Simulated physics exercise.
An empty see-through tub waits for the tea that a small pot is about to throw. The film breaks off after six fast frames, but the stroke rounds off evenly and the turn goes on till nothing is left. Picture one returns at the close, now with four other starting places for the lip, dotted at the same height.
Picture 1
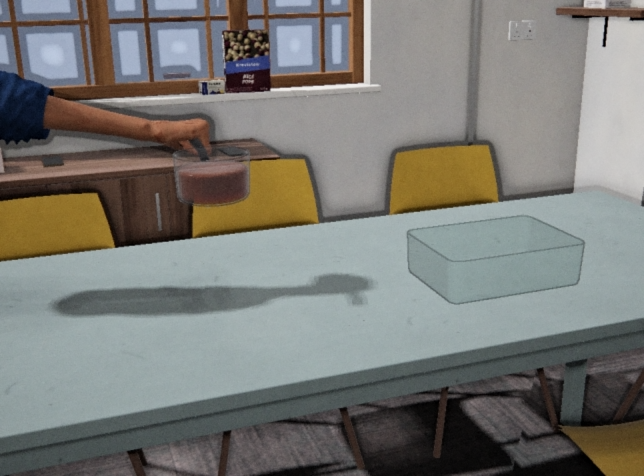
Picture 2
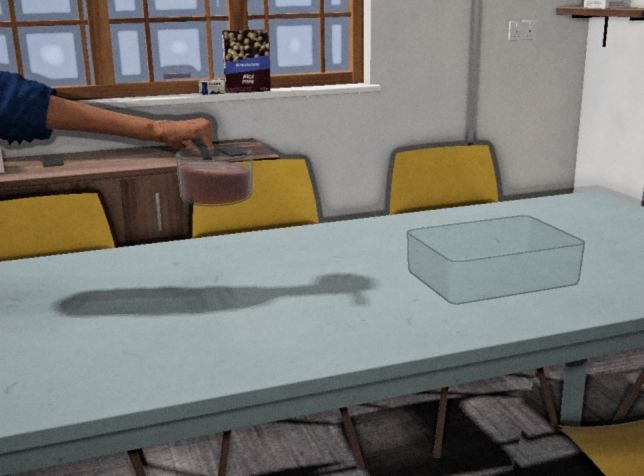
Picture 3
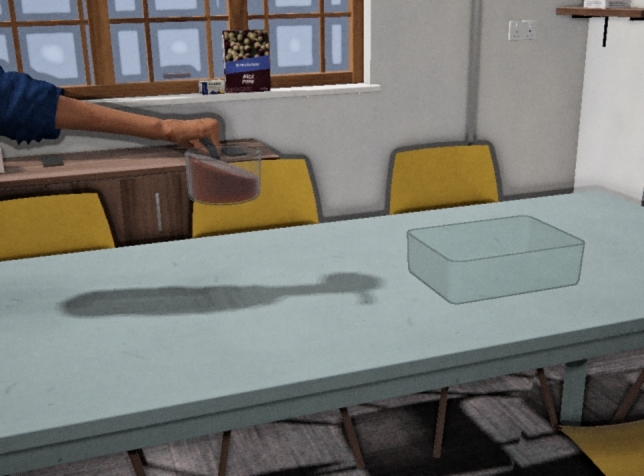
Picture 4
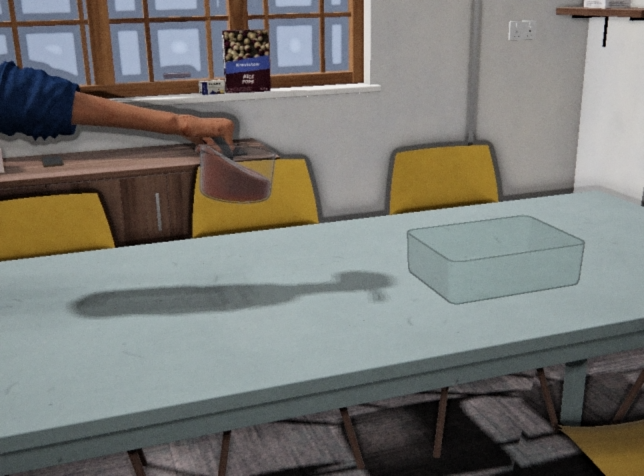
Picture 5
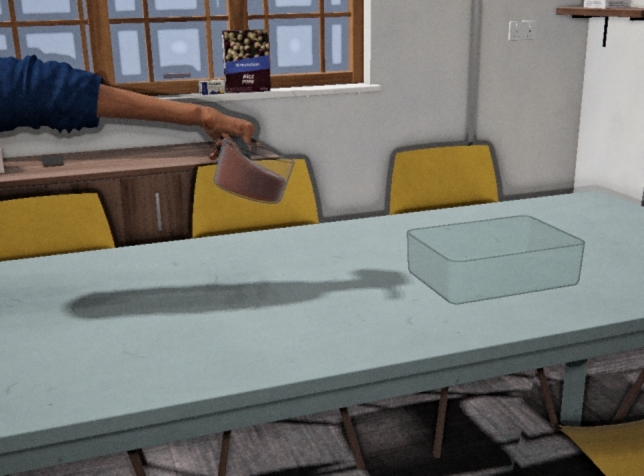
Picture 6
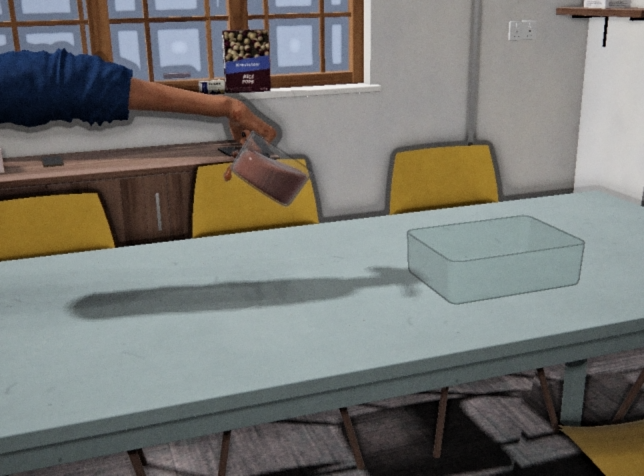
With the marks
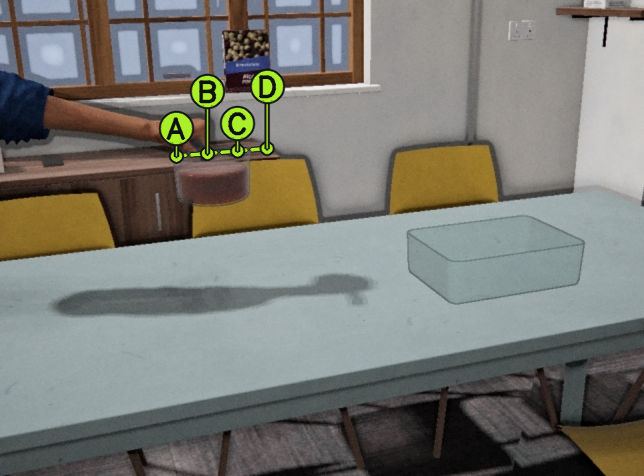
Above a pale table with an empty clear tub, a hand moves a small pot rightward, tilting it.
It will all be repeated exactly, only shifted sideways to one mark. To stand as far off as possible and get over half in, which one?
The limit is D.
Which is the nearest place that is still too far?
C it is.
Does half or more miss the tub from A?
Yes, that goes wrong.
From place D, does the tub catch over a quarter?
Yes.
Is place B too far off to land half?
Yes.
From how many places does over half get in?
One of the four.
In lime, A at (176, 156); B at (207, 153); C at (237, 151); D at (267, 148).
With A, about 0 % lands in the tub, 100 % falls short.
With B, about 0 % lands in the tub, 98 % falls short.
With C, about 9 % lands in the tub, 87 % falls short and 4 % goes beside or beyond.
With D, about 72 % lands in the tub, 11 % falls short and 17 % goes beside or beyond.
